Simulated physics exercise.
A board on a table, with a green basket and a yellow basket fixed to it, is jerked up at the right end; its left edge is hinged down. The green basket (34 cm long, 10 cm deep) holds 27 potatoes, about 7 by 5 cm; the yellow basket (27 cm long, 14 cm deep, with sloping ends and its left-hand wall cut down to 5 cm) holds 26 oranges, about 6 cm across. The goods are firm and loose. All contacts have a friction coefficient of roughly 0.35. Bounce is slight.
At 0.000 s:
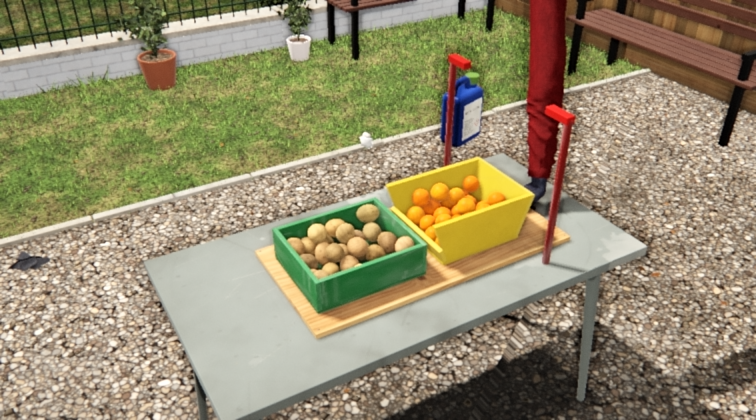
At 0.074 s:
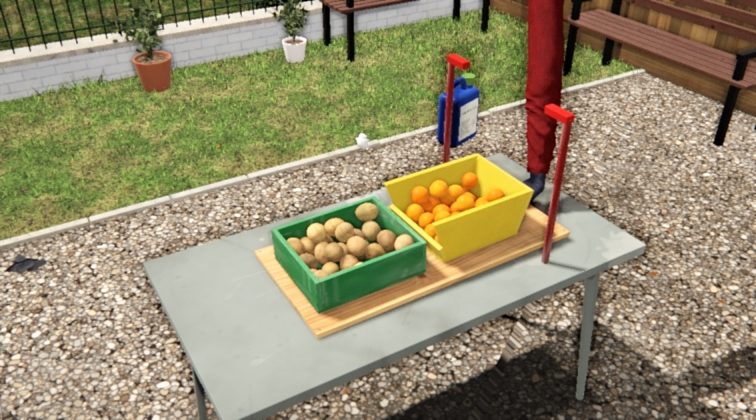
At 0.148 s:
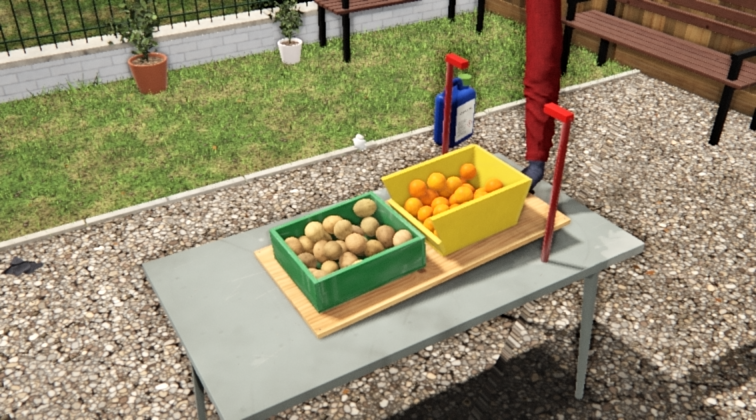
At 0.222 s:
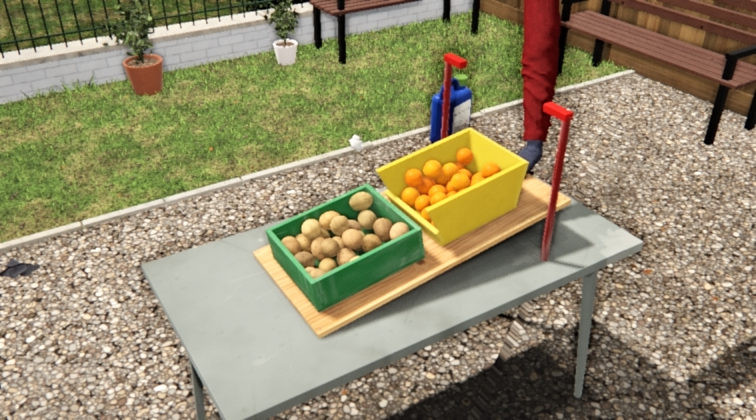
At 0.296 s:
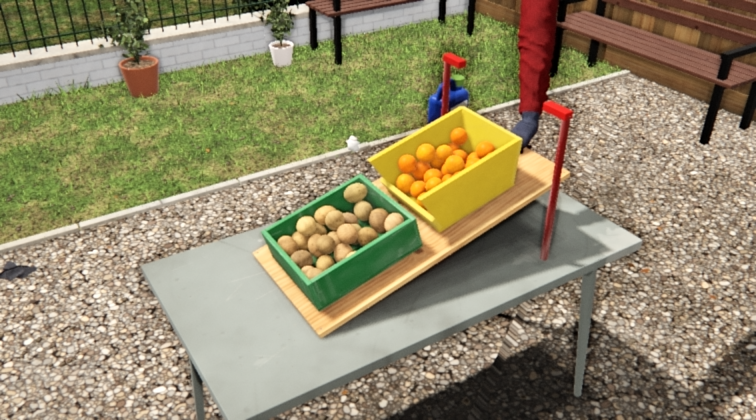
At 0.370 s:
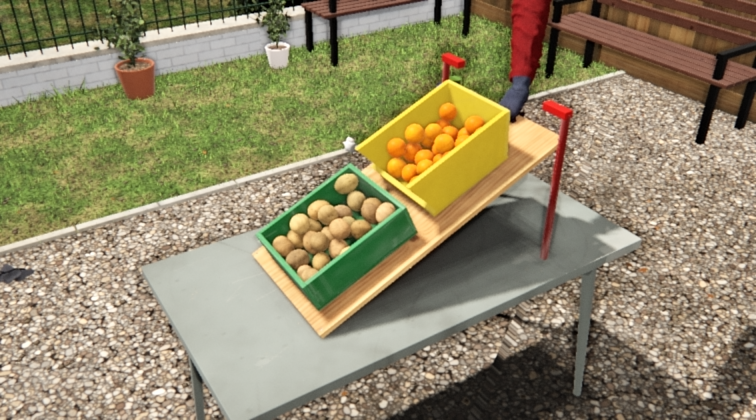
The clip shows a green basket of potatoes and a yellow basket of oranges on a wooden board lying on a table outdoors; the board's right end rises steadily, tilting both baskets, while someone in red trousers stands behind.
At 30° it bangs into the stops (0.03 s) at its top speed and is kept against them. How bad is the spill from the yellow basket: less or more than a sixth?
It sheds more than one in six of them.
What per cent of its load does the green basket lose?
About: Green basket 5 per cent.
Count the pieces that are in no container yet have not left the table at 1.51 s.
About 5.
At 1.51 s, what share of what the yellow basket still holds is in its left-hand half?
Roughly 100 in a hundred.
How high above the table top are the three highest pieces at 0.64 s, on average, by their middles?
Roughly 52 cm.
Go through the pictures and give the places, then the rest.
In the first frame (each is followed by its nearest rim corner in this view), yellow basket, (434, 227); green basket, (319, 281); 0° from level; none out.
The second frame shows yellow basket, (433, 225); green basket, (319, 281); 1° from level.
The third frame shows yellow basket, (431, 219); green basket, (318, 281); 4° from level.
The fourth frame shows yellow basket, (426, 210); green basket, (315, 281); 8° from level.
The fifth frame shows yellow basket, (419, 199); green basket, (311, 281); 15° from level.
The sixth frame shows yellow basket, (407, 187); green basket, (305, 284); 23° from level; none out.
After 0.41 s, it hits the stops.
After 0.50 s, tilt 30°; green basket 27 in, 0 out and yellow basket 26 in, 0 out.
After 0.64 s, tilt 30°; green basket 27 in, 0 out and yellow basket 25 in, 1 out.
After 0.90 s, tilt 30°; green basket 27 in, 0 out and yellow basket 11 in, 15 out.
Final count (at 1.51 s), green basket 26 in, 1 out and yellow basket 10 in, 16 out. Asked share, 16 of 26, 62 per cent.
